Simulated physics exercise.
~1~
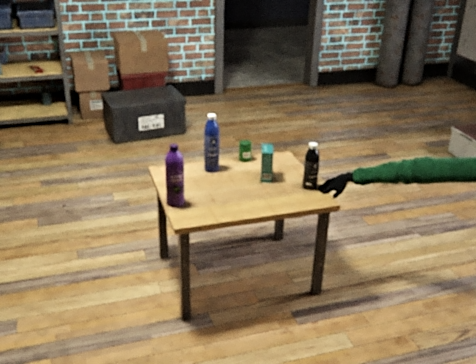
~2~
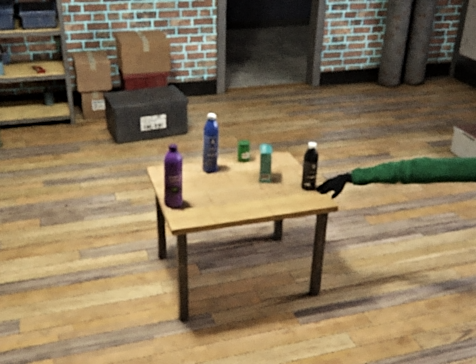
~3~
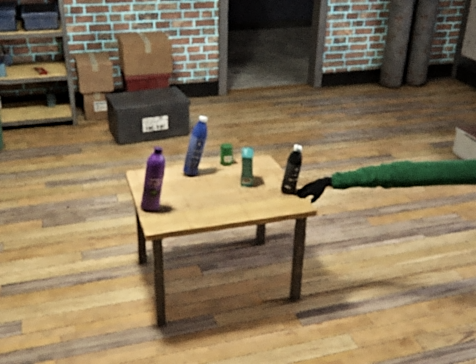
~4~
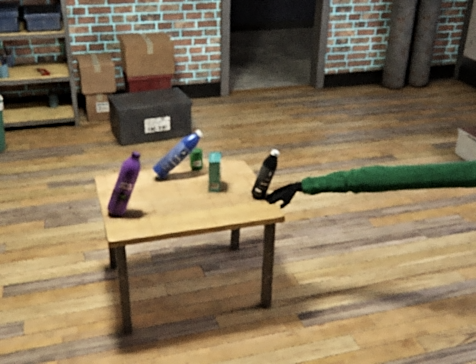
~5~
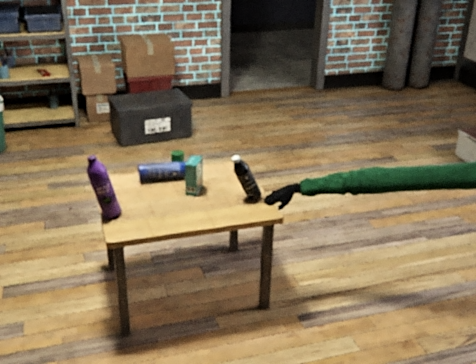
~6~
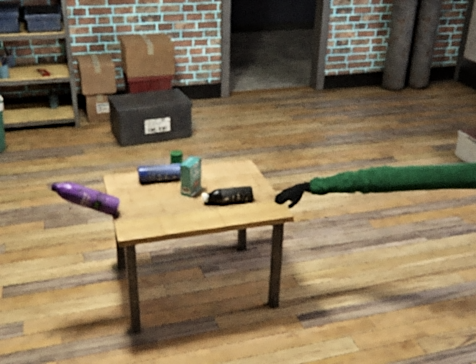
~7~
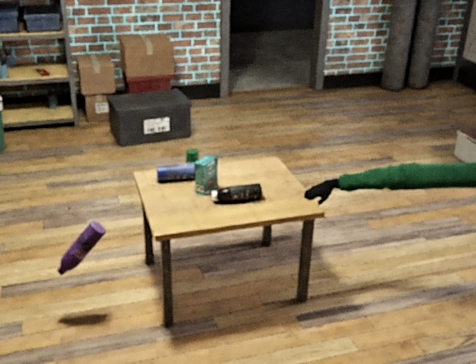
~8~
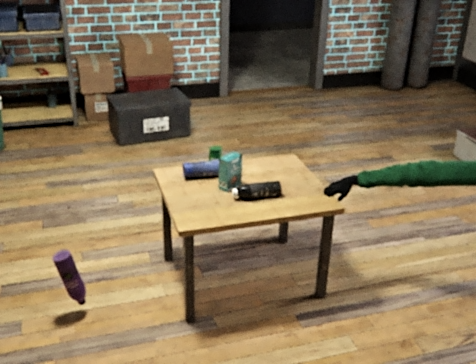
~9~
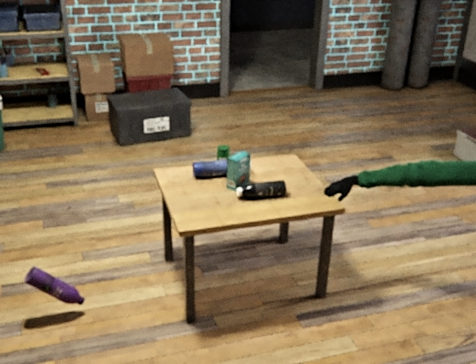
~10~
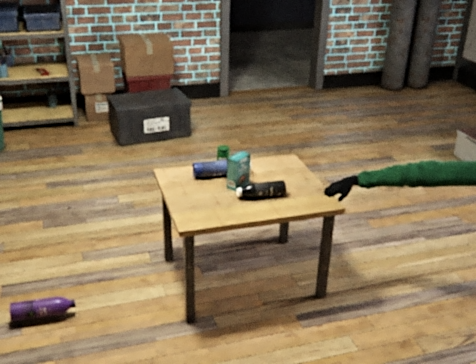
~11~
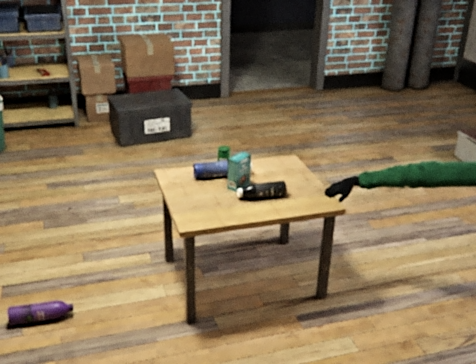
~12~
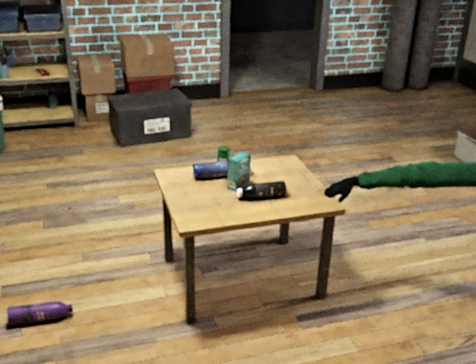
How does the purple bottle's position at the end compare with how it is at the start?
At the start the purple bottle stands upright on the table, but by the end it is lying on its side on the floor to the left.
